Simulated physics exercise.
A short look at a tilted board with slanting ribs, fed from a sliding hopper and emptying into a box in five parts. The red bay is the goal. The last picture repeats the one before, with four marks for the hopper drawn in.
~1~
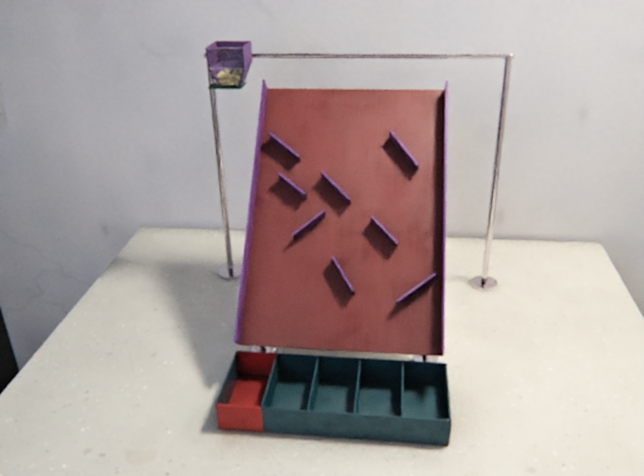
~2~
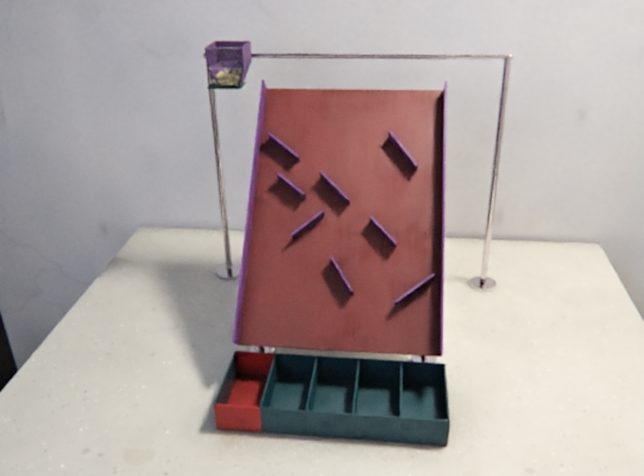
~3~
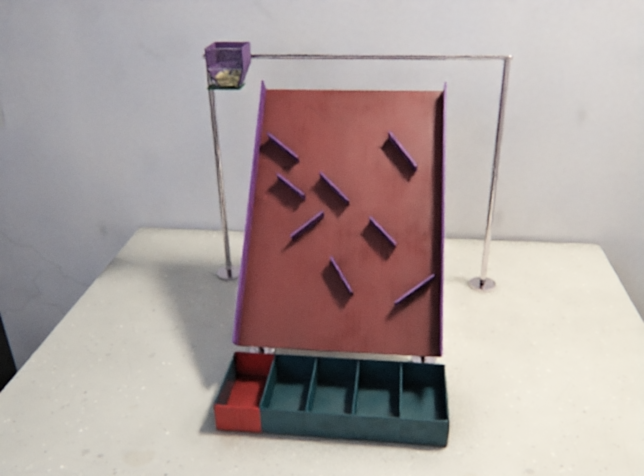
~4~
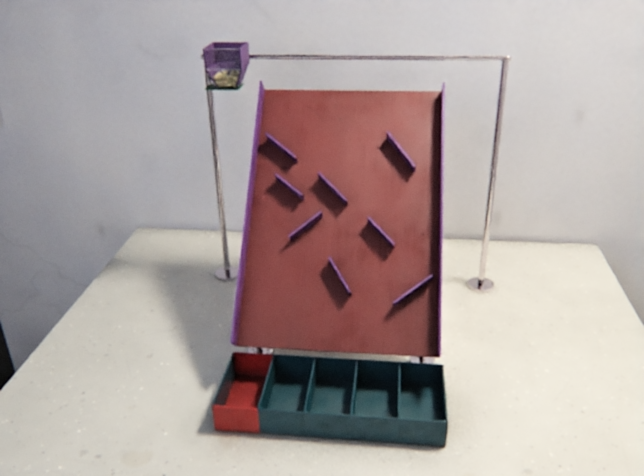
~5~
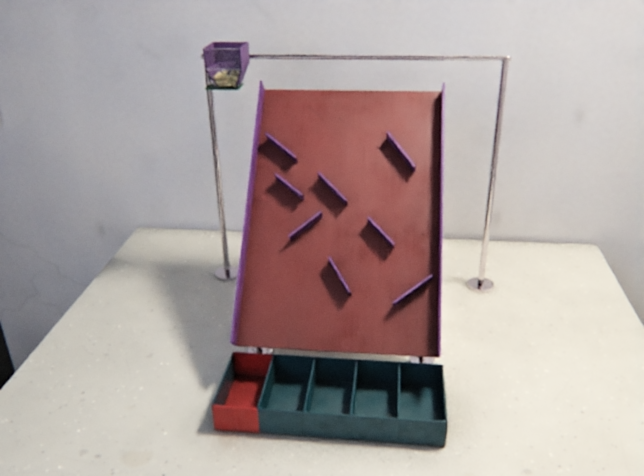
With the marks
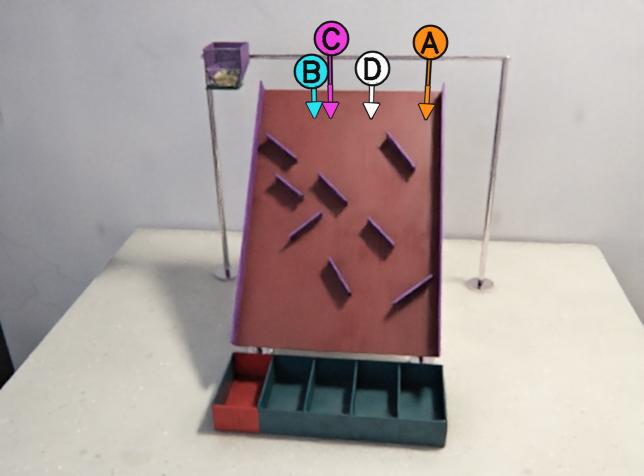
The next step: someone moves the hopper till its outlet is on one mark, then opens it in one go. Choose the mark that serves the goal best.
Mark B.
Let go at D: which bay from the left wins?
The fourth from the left.
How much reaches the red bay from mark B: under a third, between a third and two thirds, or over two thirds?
Between a third and two thirds.
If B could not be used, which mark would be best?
It is C.
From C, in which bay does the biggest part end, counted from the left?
The fourth.
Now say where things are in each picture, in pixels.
Hopper (231, 77), soya beans, door shut, in the first frame.
Ribs (268, 132) to (297, 156), (389, 131) to (417, 165), (277, 173) to (304, 194), in the second frame.
Ribs (320, 172) to (348, 200), (290, 236) to (323, 211), (370, 217) to (396, 243), in the third frame.
Ribs (329, 257) to (350, 292), (394, 303) to (432, 275), in the fourth frame.
Red bay (236, 417), number 1 of 5 from the left, in the fifth frame.
On the marked copy, mark A meets the board at (426, 113); mark B meets the board at (314, 112); mark C meets the board at (330, 112); mark D meets the board at (371, 112).
For mark A, not one piece in the red bay, every piece in other bays.
For mark B, roughly half in the red bay, roughly half in other bays.
For mark C, roughly a quarter in the red bay, the larger part in other bays.
For mark D, not one piece in the red bay, almost all in other bays.
